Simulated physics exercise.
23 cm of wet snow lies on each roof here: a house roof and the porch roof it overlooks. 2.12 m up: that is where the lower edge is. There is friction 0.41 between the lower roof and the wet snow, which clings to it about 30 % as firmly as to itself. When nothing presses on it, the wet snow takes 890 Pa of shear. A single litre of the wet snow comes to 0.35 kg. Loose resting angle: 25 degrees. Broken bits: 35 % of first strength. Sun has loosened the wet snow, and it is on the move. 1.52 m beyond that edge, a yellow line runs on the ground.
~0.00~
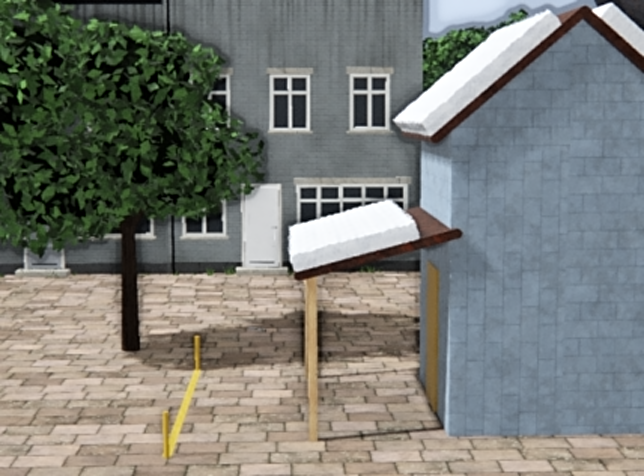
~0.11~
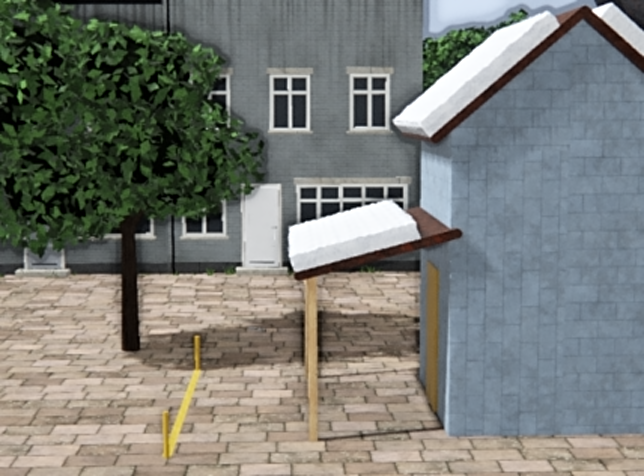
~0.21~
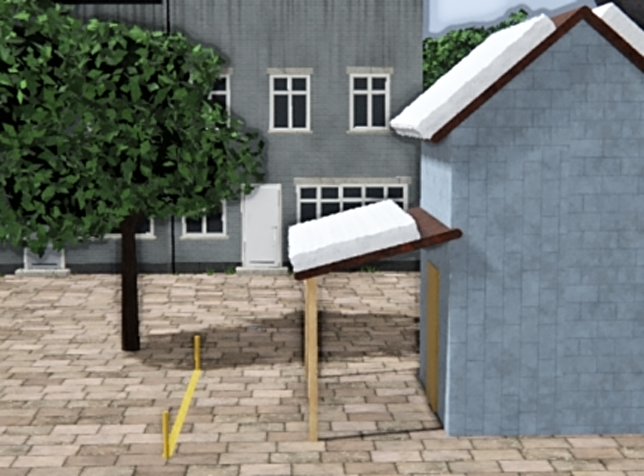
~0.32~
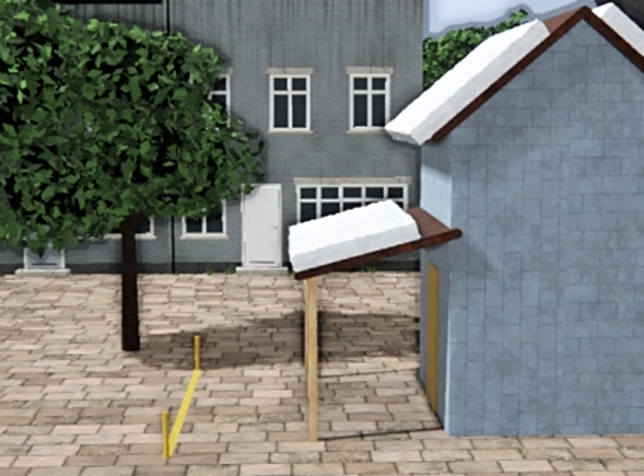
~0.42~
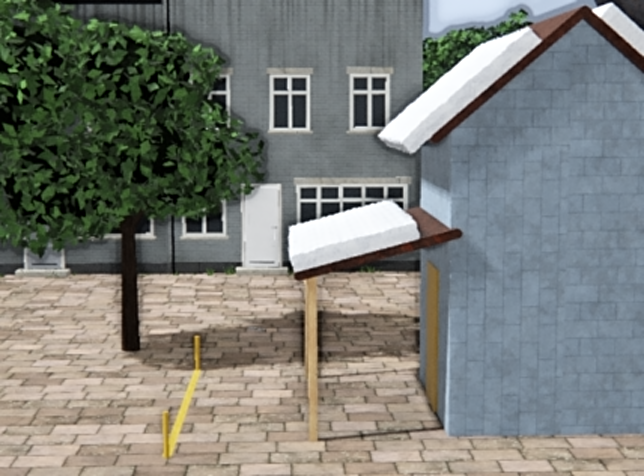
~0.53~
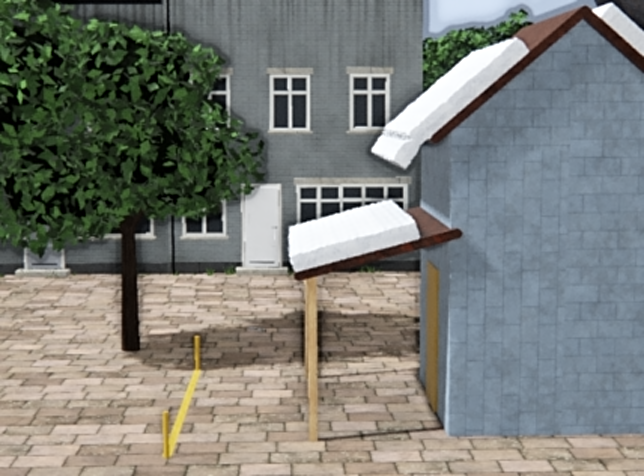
In a paved yard with a leafy tree and a yellow line on the ground, thick white snow lies on a blue house's roof and on the porch roof below. The upper slab barely shifts at first, then slides down leftward, jutting past the eave and cracking near its lower end.
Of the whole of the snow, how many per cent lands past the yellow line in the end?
I would say roughly 11 % of it ends past the line.
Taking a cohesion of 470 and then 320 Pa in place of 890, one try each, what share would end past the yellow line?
Result: 30 % for the first case, 35 % for the second.
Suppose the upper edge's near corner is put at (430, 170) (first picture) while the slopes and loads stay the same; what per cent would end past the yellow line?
In that case some 0 per cent.
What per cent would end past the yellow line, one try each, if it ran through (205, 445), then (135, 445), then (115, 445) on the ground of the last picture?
25 %, 5 %, 2 %.
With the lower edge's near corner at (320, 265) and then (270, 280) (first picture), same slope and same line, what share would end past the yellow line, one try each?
First 20 per cent, second 7 per cent.
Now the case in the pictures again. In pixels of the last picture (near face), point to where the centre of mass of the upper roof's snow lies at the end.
The spot is somewhere around (247, 359).
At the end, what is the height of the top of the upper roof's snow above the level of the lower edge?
Roughly 0.7 m.
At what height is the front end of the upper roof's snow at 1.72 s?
I'd say around 1.2 metres.
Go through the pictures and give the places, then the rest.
The first frame shows foremost bit of the wet snow at (429, 119).
The second frame shows foremost bit of the wet snow at (428, 120), its middle shifted 1.8 cm.
The third frame shows foremost bit of the wet snow at (424, 137), its middle shifted 7.4 cm, 4 % of it past the upper edge, in one piece.
The fourth frame shows foremost bit of the wet snow at (418, 126), its middle shifted 17 cm, 9 % of it past the upper edge, in one piece.
The fifth frame shows foremost bit of the wet snow at (409, 138), its middle shifted 31 cm, 16 % of it past the upper edge, in one piece.
The sixth frame shows foremost bit of the wet snow at (400, 154), its middle shifted 50 cm, 25 % of it past the upper edge, cracking.
After 1.07 s, none is below the lower edge and 0 % is past the line.
After 1.72 s, 20 % is below the lower edge and 0 % is past the line.
After 2.36 s, 53 % is below the lower edge and 11 % is past the line.
After 3.00 s, 53 % is below the lower edge and 11 % is past the line.
After 3.10 s, 53 % is below the lower edge and 11 % is past the line.
